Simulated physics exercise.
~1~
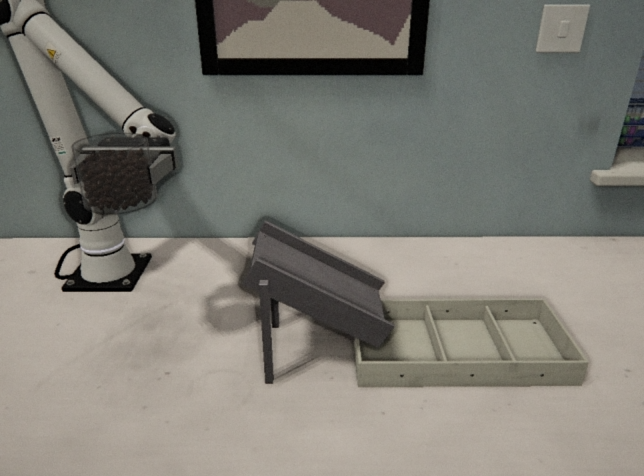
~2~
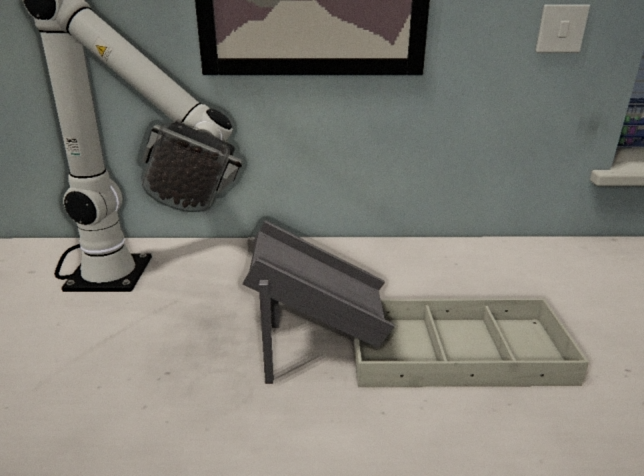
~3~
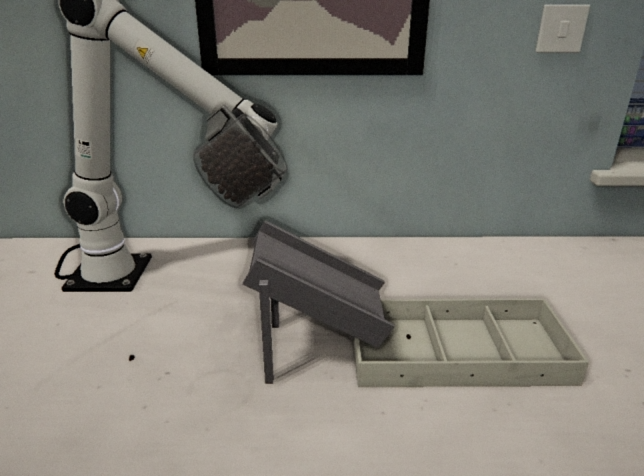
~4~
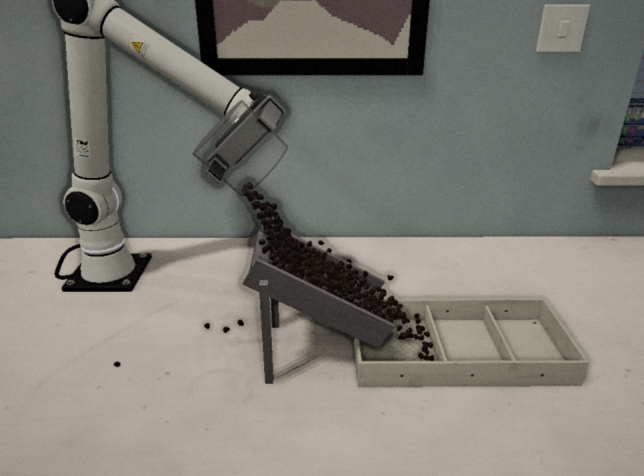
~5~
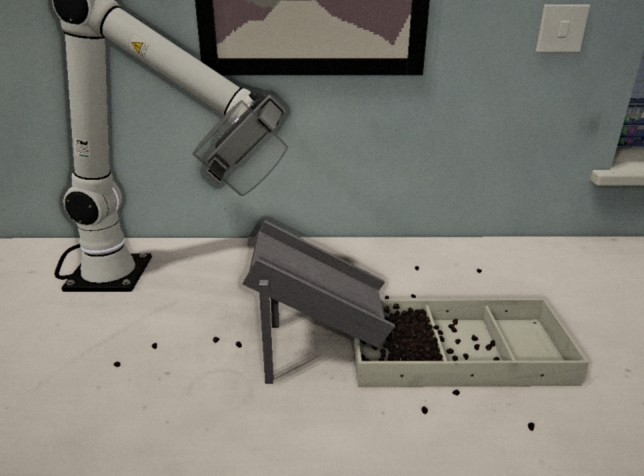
On a pale tabletop against a blue-green wall, a white robot arm holds a clear cup full of dark beans to the left of a sloping grey chute, which leads down into a pale tray with three compartments. The arm carries the cup right and tips it forward above the chute. With the cup turned upside down, the beans pour out and stream down the slope. Most pile up in the tray's left compartment, while some scatter into the middle one. The emptied cup stays overturned above the chute, with a few stray beans on the table.
